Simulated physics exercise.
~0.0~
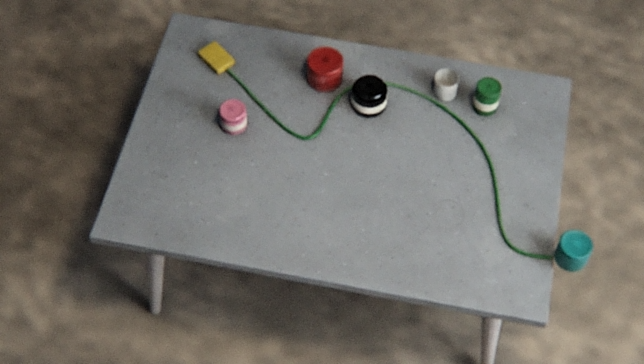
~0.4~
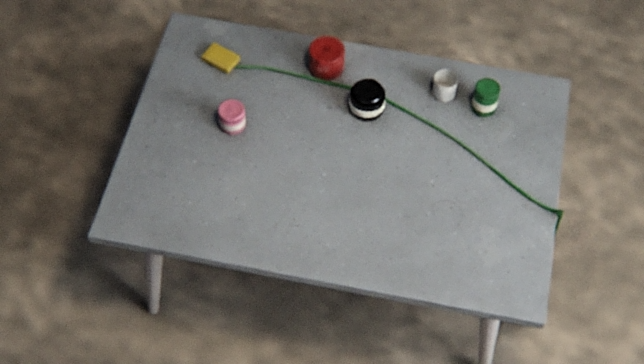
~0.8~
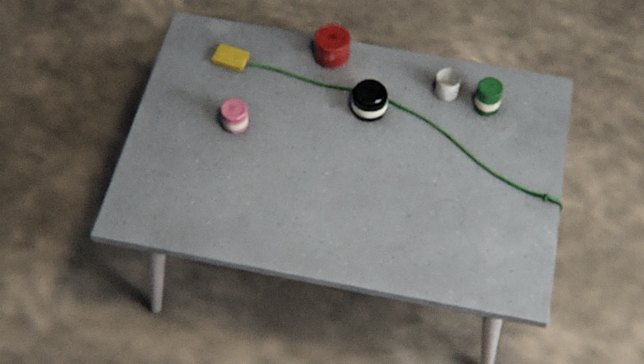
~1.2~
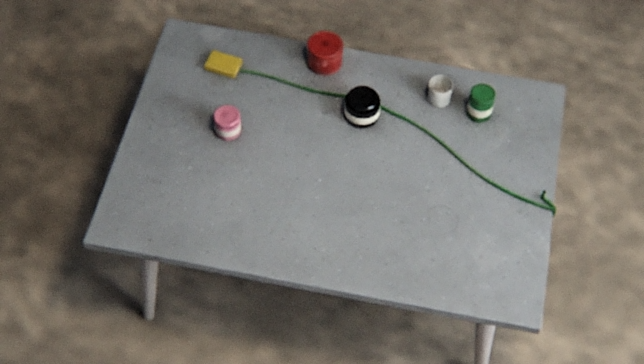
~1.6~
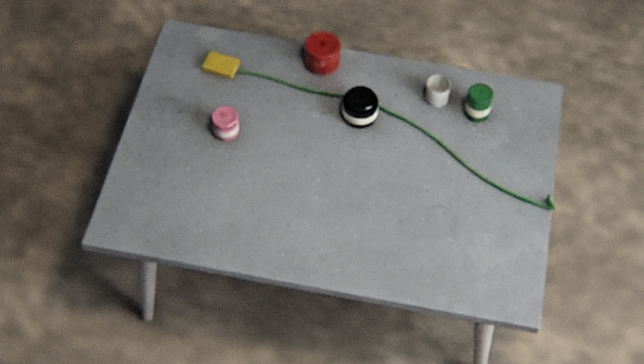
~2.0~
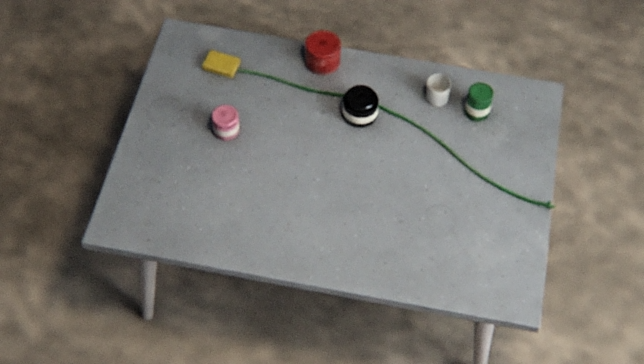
On a grey table, a teal tub drops off the right edge, tugging a green cord taut.
